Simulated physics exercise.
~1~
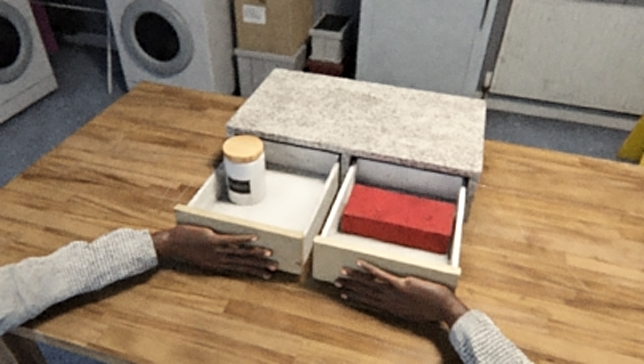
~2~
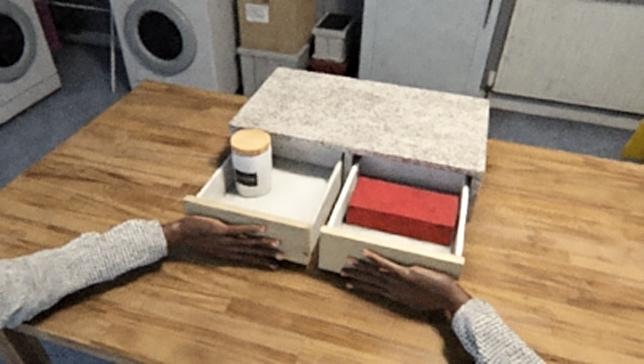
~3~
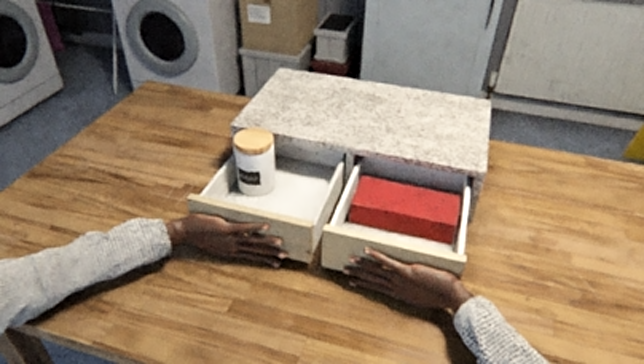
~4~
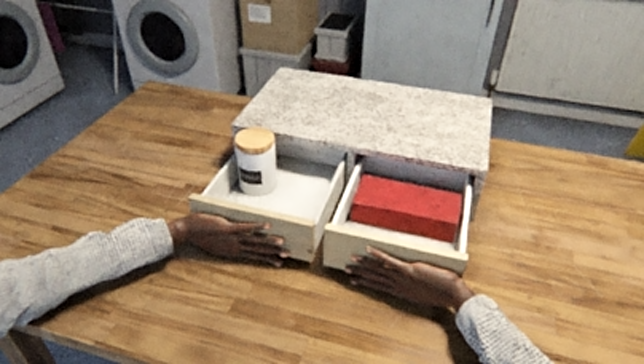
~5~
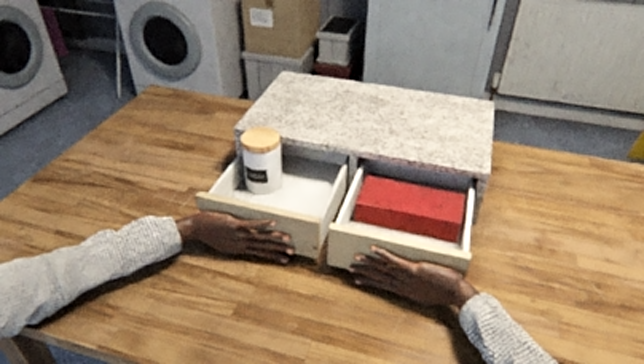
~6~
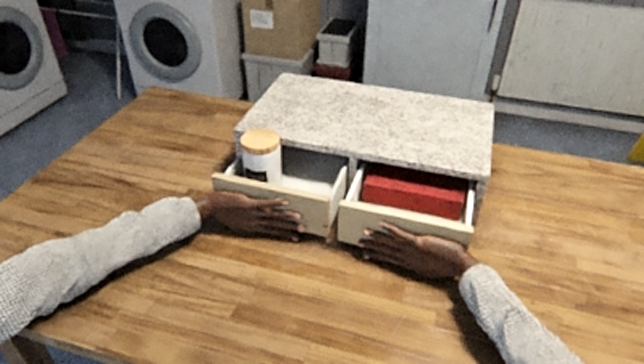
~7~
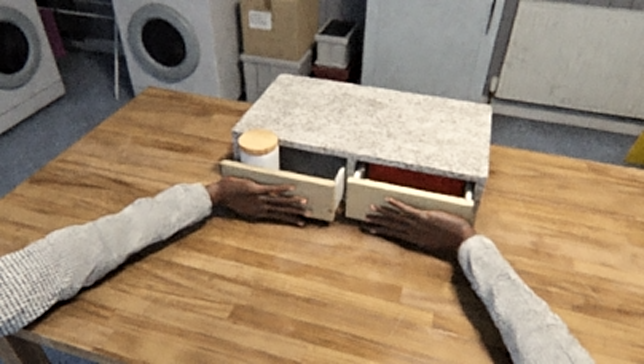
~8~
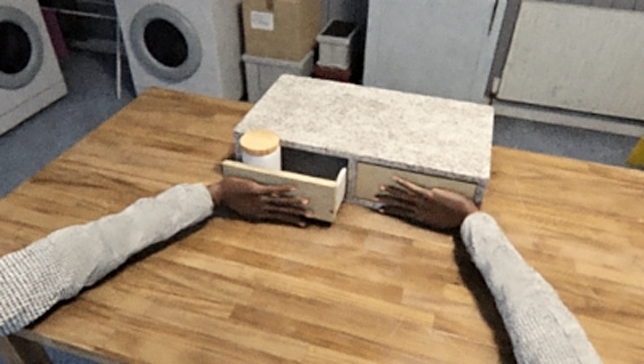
We see two hands pushing in the open drawers of a small chest on a wooden table, the left holding a white jar, the right a red brick. Both slide inward together, then the left stops ajar with the upright jar still showing while the right closes fully.
